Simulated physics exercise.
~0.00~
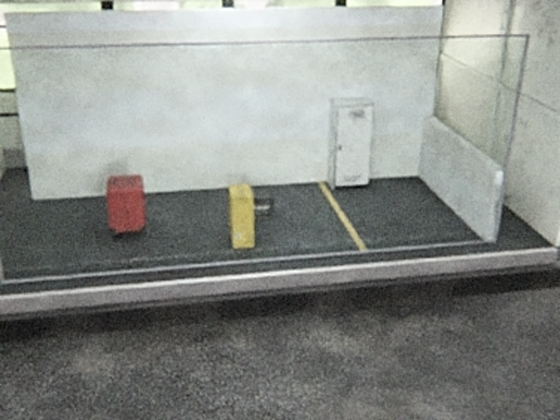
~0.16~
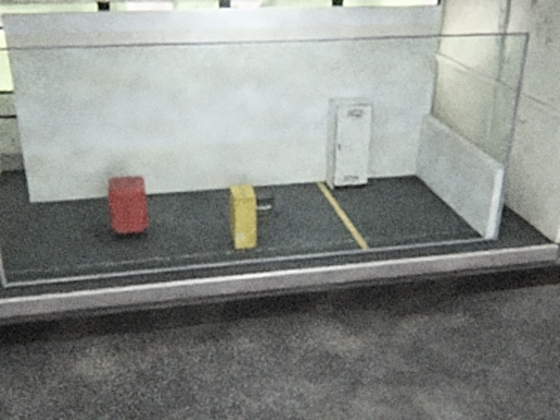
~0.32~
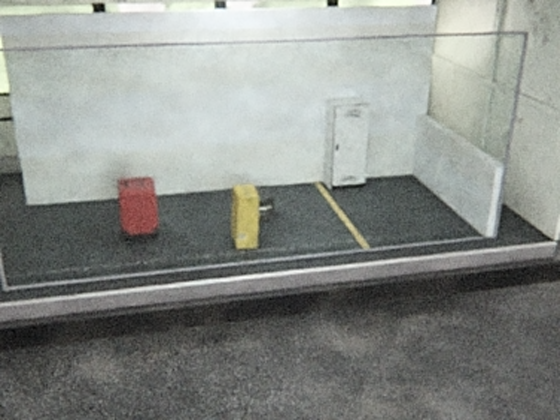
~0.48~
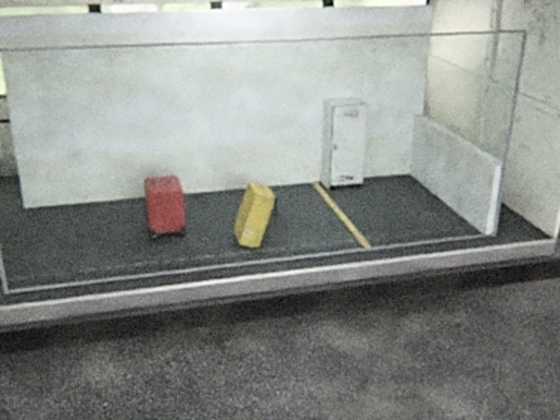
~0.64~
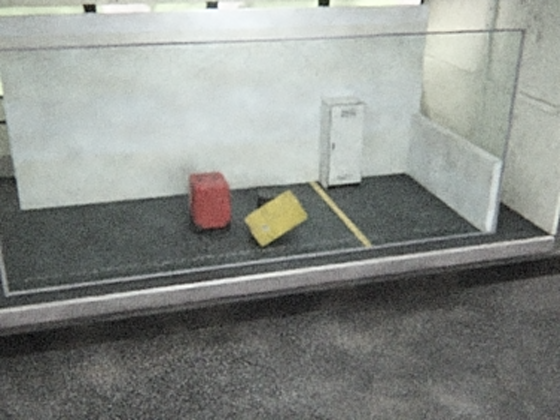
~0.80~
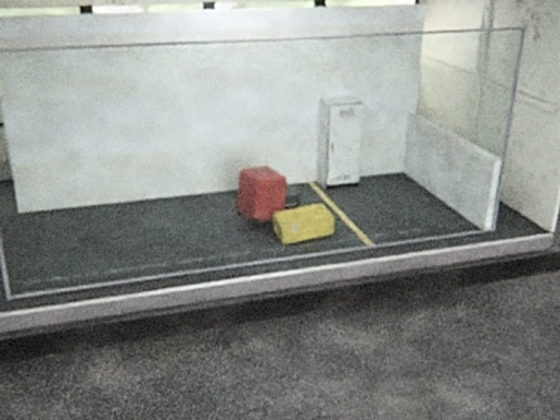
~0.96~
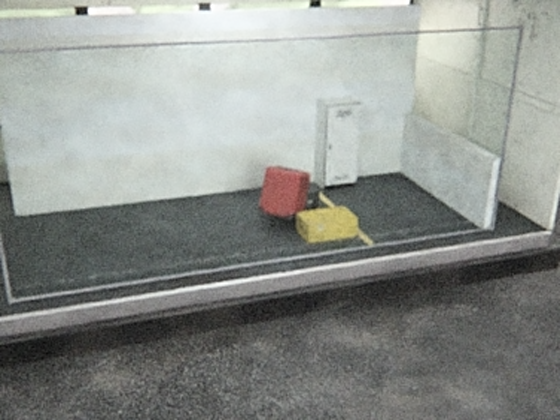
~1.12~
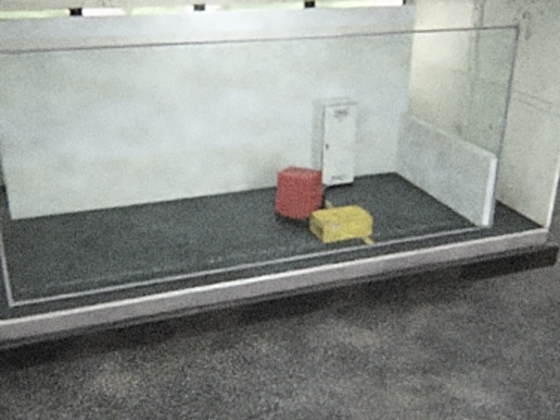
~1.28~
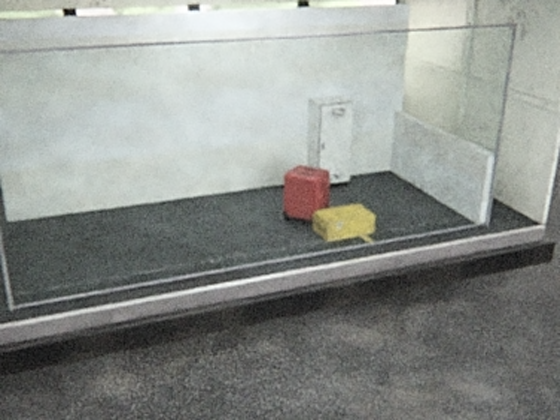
In a grey-floored bay, a red case sliding right, a yellow pack toppling and sliding beside it, both stopping near the locker.
